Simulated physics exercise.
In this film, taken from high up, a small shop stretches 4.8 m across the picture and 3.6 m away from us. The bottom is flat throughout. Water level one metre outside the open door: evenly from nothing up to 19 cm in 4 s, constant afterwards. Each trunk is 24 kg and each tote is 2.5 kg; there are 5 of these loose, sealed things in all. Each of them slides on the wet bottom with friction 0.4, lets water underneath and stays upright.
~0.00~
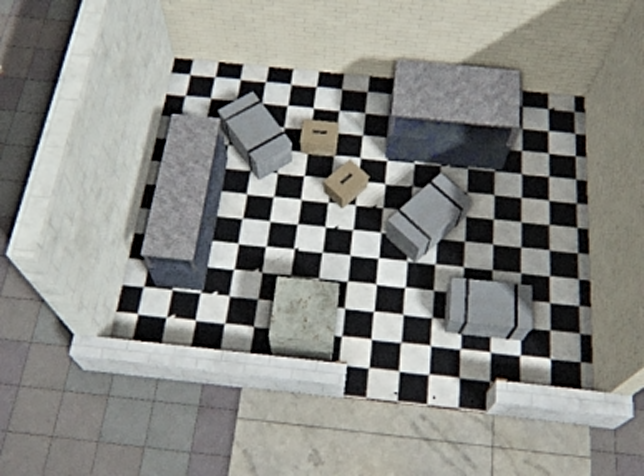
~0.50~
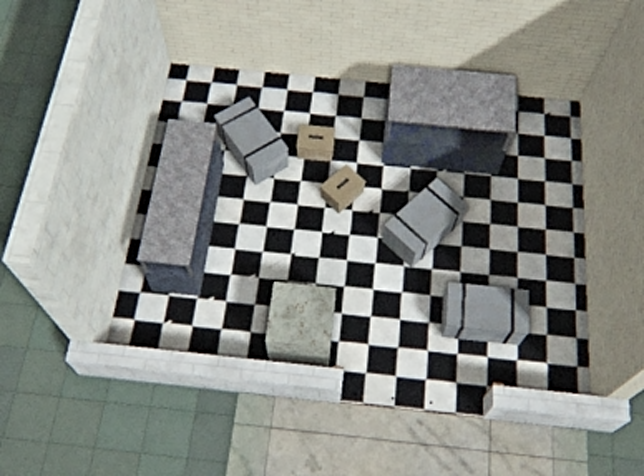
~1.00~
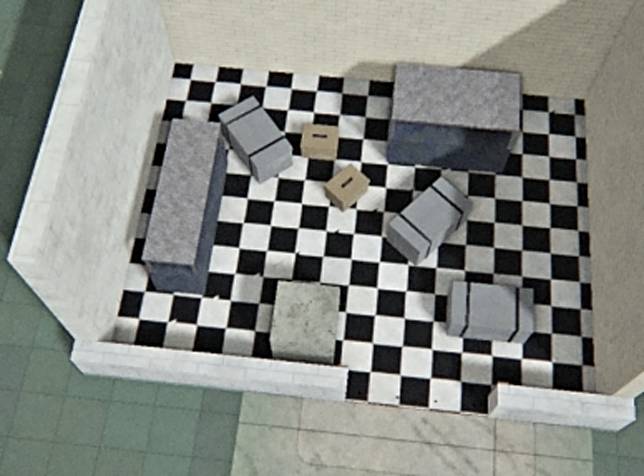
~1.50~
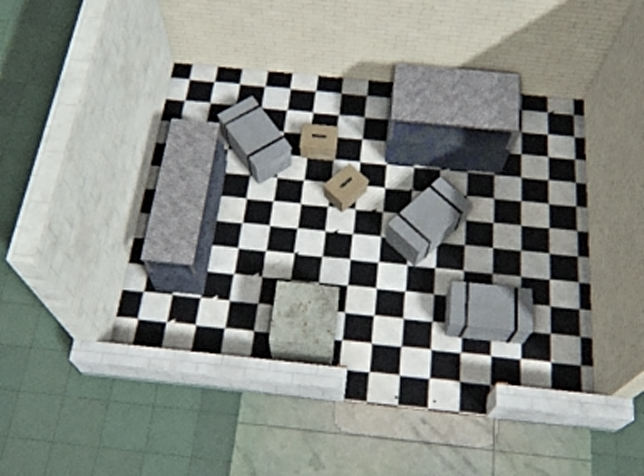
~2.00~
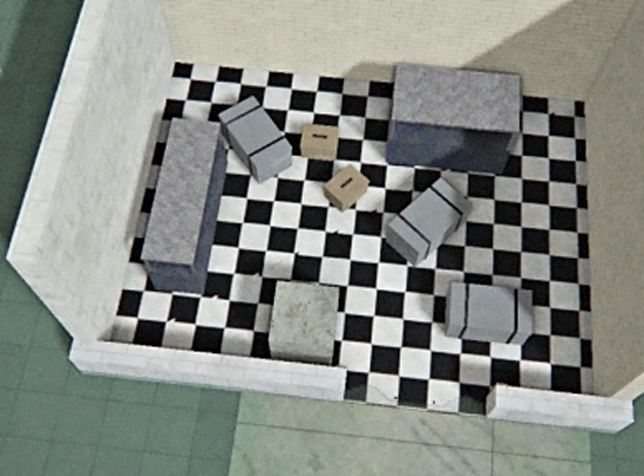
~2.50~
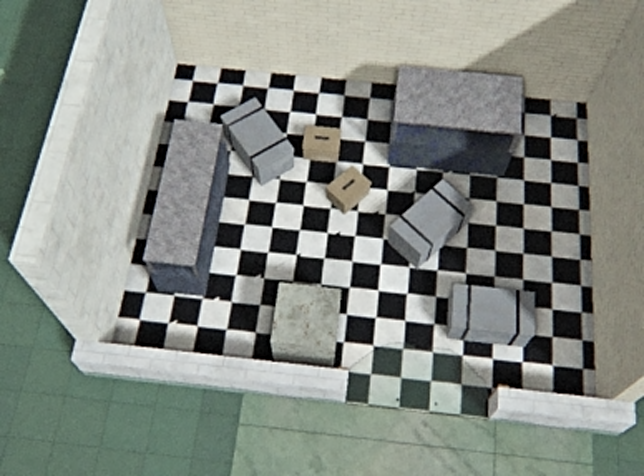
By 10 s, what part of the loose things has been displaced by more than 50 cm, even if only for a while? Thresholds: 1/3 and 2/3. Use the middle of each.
It looks set to land in the top band, two thirds and beyond.
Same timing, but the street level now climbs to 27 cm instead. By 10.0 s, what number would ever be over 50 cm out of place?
Then the count would be 5.
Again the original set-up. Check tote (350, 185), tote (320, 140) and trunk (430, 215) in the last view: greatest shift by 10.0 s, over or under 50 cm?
One by one: Above; above; above.
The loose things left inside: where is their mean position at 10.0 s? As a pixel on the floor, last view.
(349, 132).
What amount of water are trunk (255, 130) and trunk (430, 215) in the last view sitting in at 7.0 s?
Roughly 5 and 6 cm.
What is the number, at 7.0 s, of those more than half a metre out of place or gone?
It comes to 4.
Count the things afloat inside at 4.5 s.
I get 0.
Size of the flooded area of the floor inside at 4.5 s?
That flooded area is roughly 5.0 m2.
After 3.5 s 0 of 5 are over 50 cm from their spots; 0 afloat.
After 4.5 s 0 of 5 are over 50 cm from their spots; 0 afloat.
After 7.0 s 4 of 5 are over 50 cm from their spots; 3 afloat.
After 10.0 s 4 of 5 are over 50 cm from their spots, and 4 have been at some point; 4 afloat.
